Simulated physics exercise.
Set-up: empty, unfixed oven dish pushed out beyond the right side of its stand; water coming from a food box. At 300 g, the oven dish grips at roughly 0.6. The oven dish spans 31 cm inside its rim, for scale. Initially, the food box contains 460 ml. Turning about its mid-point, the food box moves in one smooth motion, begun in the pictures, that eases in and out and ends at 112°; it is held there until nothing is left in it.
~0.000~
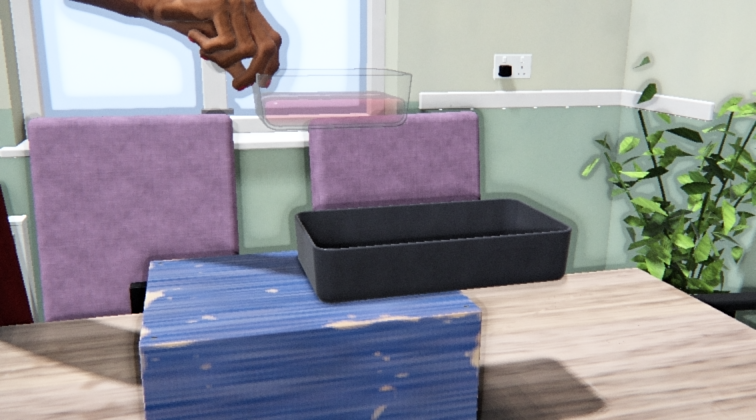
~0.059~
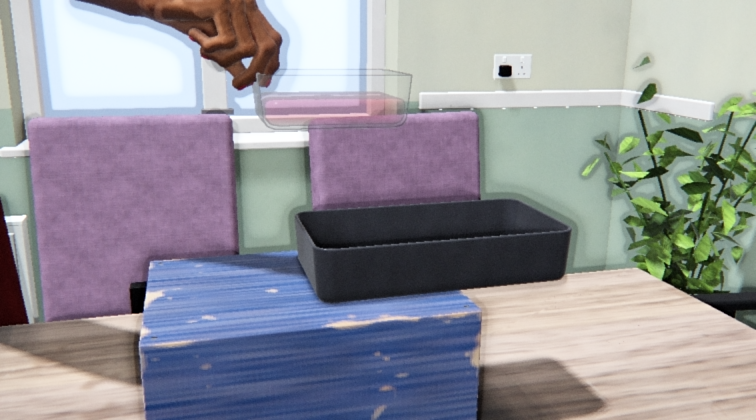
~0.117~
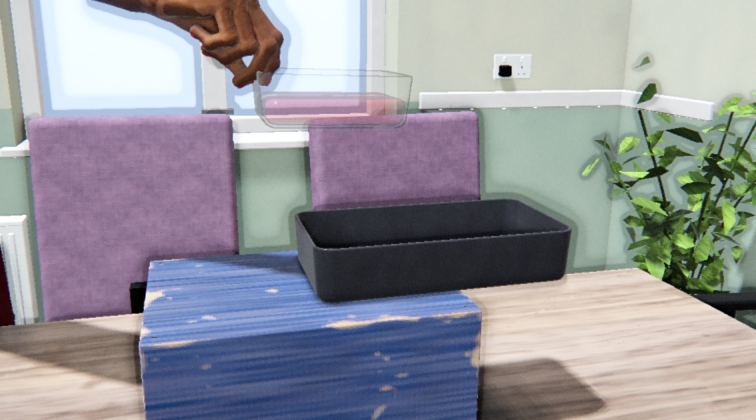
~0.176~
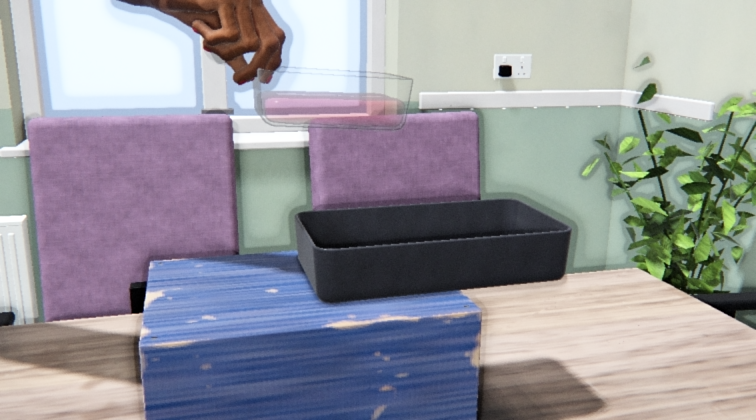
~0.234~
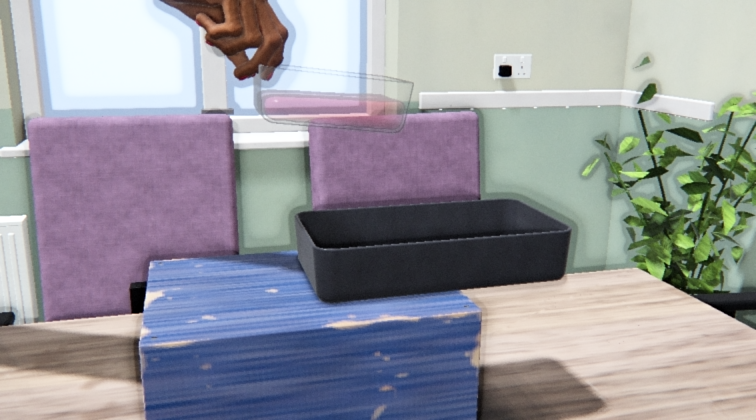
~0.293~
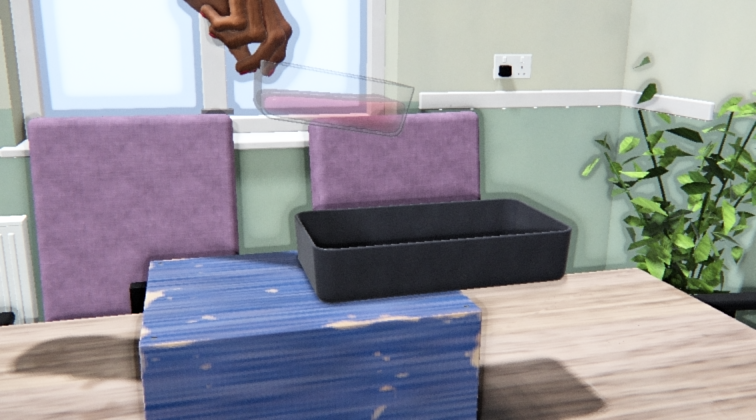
In a room with purple chairs, a hand holds a clear food box of pinkish liquid above a dark oven dish resting partly on a blue block; the box stays level at first, then tilts slightly, its right end dipping.
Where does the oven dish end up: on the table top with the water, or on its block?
On its block.
By 0.81 s the tilt is 62° and 40 per cent is still to pour; the oven dish lies level with 25 per cent in it.
By 1.19 s the tilt is 100° and 5 per cent is still to pour; the oven dish lies level with 87 per cent in it.
By 1.59 s the tilt is 112° and 0 per cent is still to pour; the oven dish lies level with 98 per cent in it.
By 2.02 s the tilt is 112° and 0 per cent is still to pour; the oven dish lies level with 98 per cent in it.
At rest the oven dish lies level with 98 per cent in it.
